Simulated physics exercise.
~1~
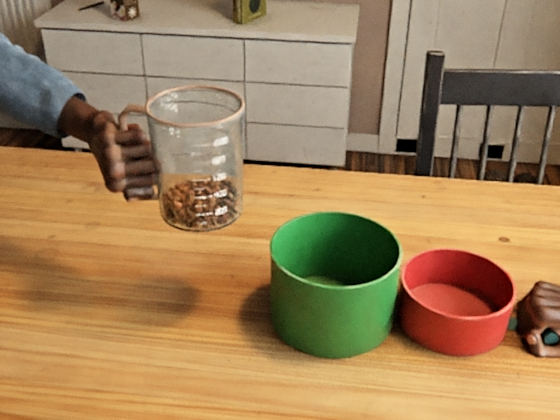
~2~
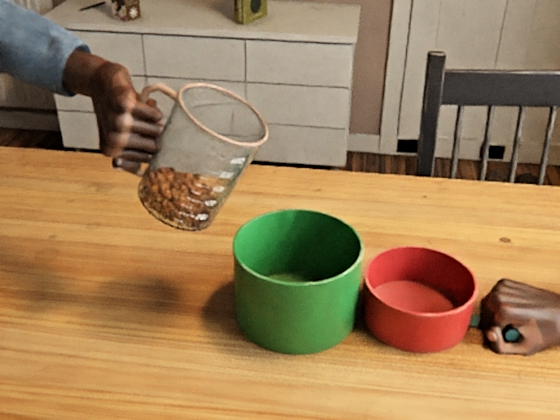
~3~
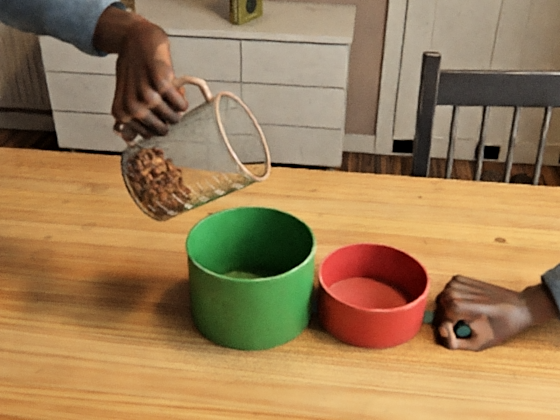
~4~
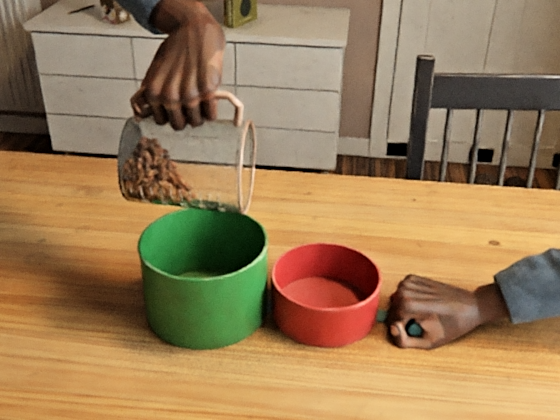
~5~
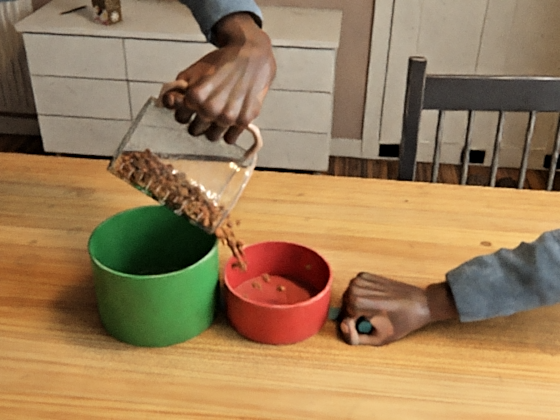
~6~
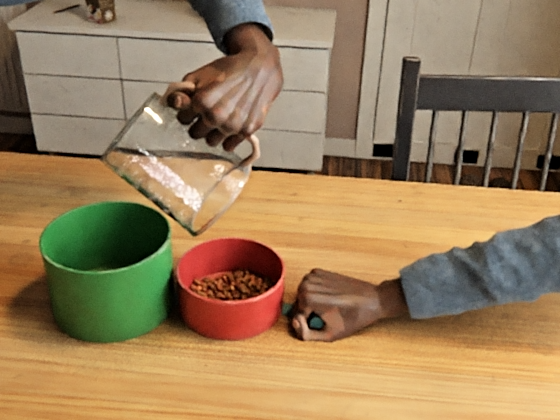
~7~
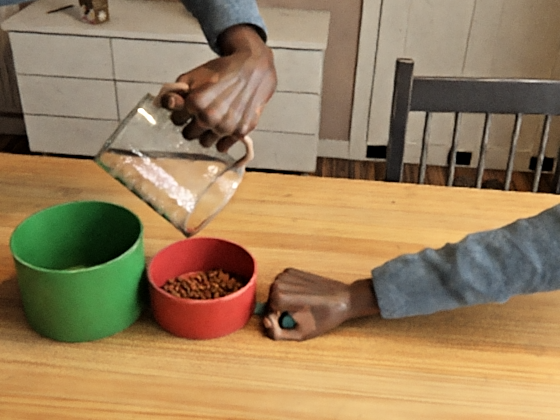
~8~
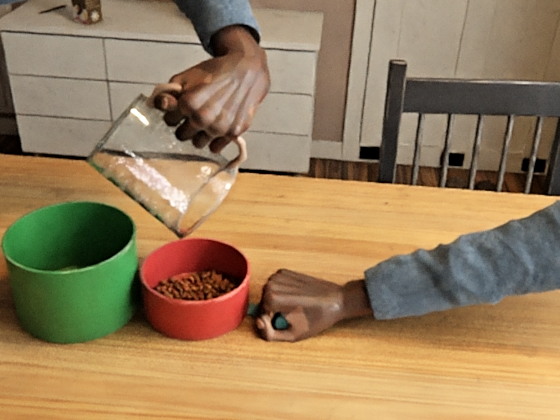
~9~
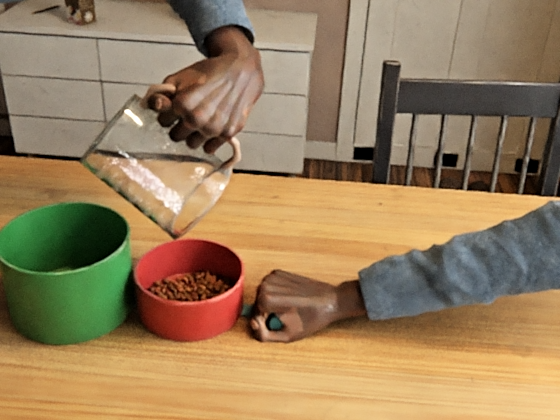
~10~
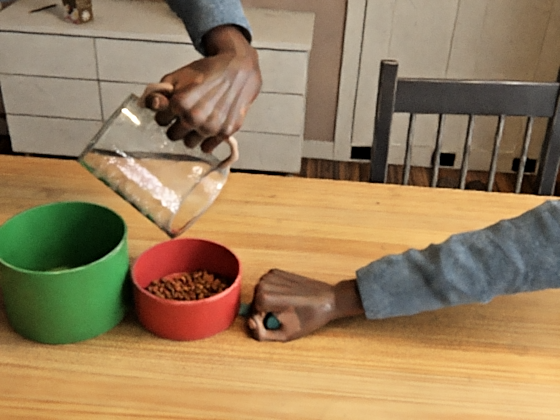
In a room with a pale chest of drawers and a dark chair behind, a wooden table is seen from slightly above. One hand holds a clear jug of brown kibble at the left, while another grips a handle beside a red pot, which sits right of a larger green pot. The hand on the right slides both pots leftward as the jug tips over them. Kibble spills past the green pot into the red one, and the jug empties. The pots come to rest, the red one holding the kibble, the jug still tilted above.
